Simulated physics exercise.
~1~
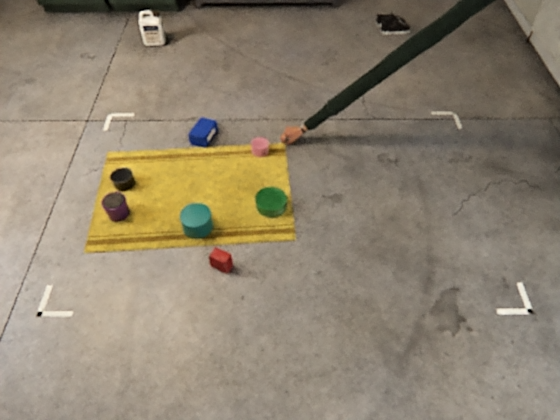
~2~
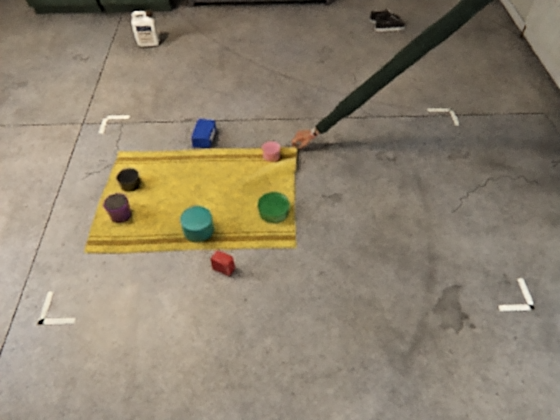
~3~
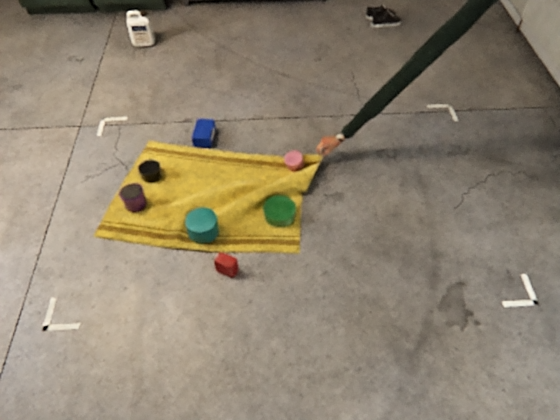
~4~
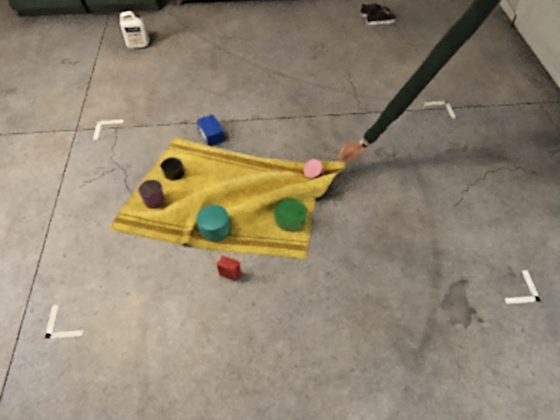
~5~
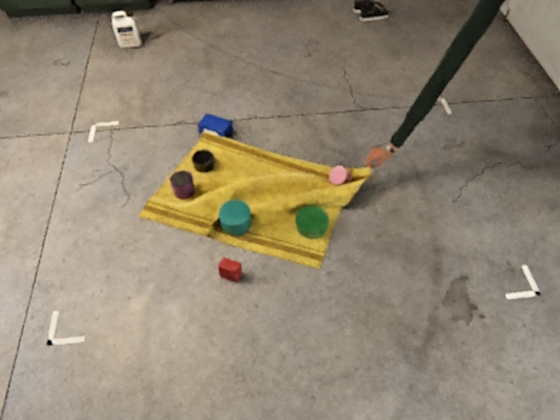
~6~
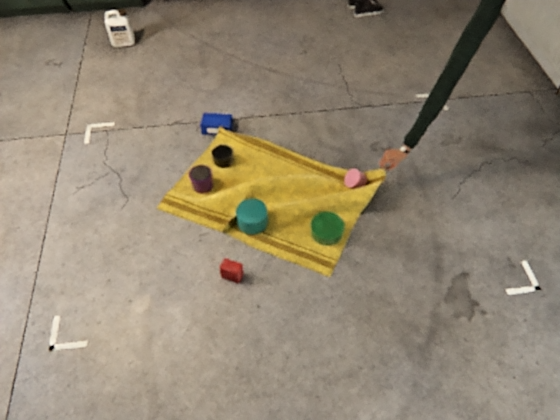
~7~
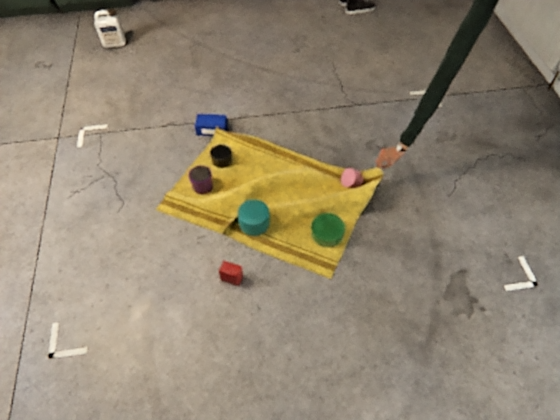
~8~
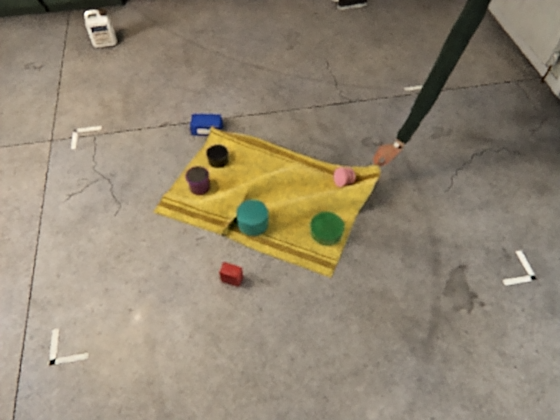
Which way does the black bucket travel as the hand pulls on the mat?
The black bucket moves to the right, riding along on the yellow mat.
